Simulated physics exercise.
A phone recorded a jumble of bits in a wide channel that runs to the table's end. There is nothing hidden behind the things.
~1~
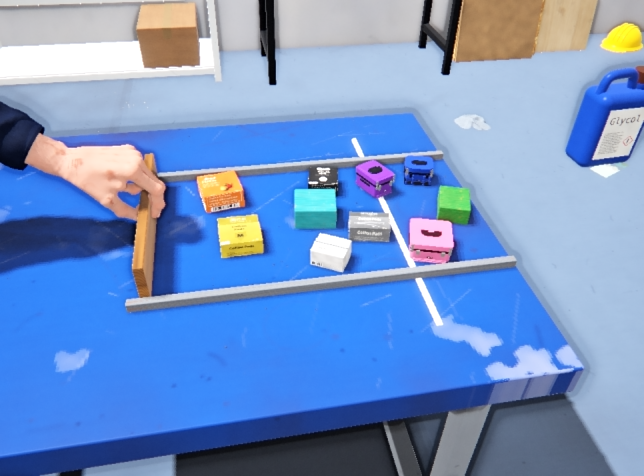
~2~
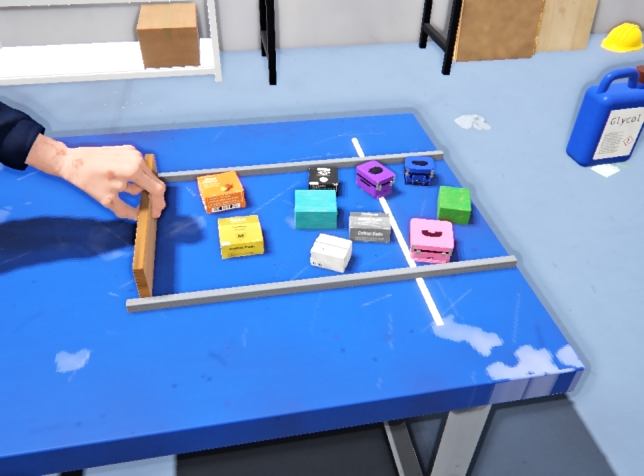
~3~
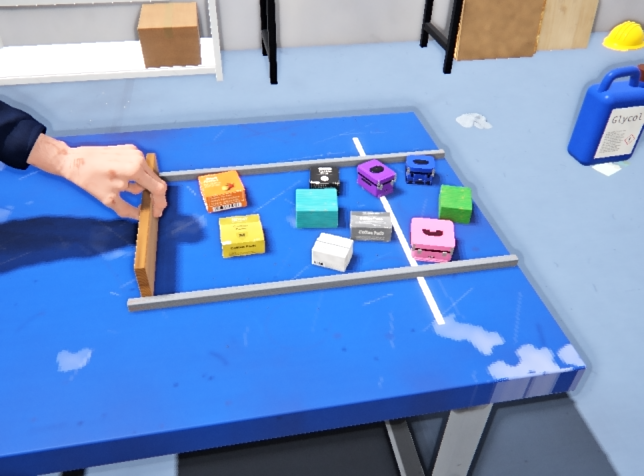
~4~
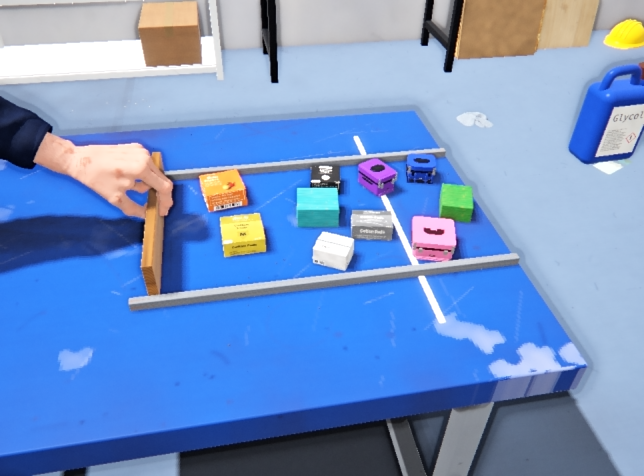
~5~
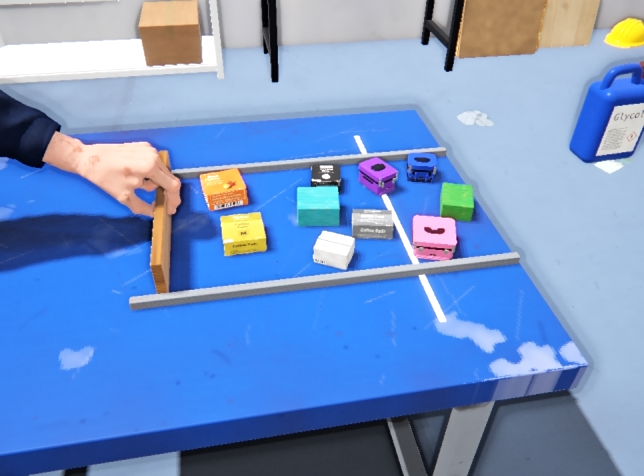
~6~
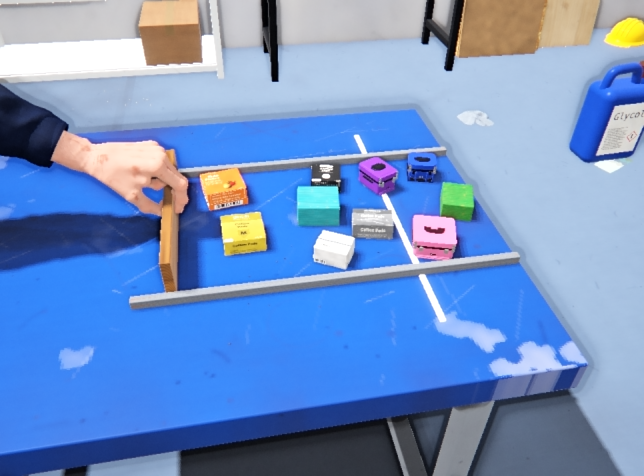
In the video, a hand holds a wooden board upright at the left of a railed channel on a blue table, then slides it slightly right toward several small colourful boxes, which stay in place around a white tape line.
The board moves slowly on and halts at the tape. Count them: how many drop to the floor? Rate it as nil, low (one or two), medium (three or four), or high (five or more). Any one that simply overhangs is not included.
Low, one or two.
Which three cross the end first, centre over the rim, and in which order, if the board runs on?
The order is the blue case, the green block and then the purple case.
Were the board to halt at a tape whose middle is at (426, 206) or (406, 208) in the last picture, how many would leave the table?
3, then 3.
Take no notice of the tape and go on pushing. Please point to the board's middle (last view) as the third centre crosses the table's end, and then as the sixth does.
I'd say close to (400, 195), and after that close to (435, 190).
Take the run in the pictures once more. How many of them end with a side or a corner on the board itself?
3 in contact.
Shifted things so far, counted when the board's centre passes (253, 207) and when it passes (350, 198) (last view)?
I make it 2 at the first spot and 9 at the other.
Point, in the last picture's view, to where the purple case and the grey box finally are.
Roughly (455, 169); the other one roughly (455, 213).
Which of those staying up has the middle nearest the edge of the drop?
The foremost one is the green block.
Soon after, none off yet; green block at rest near (457, 201); blue case at rest near (421, 167); pink case at rest near (433, 238).
After that, none off yet; green block at rest near (459, 201); blue case displaced about its own width near (450, 164); pink case displaced a little near (451, 238).
In the end, the number that fall off is one or two; gone, blue case.
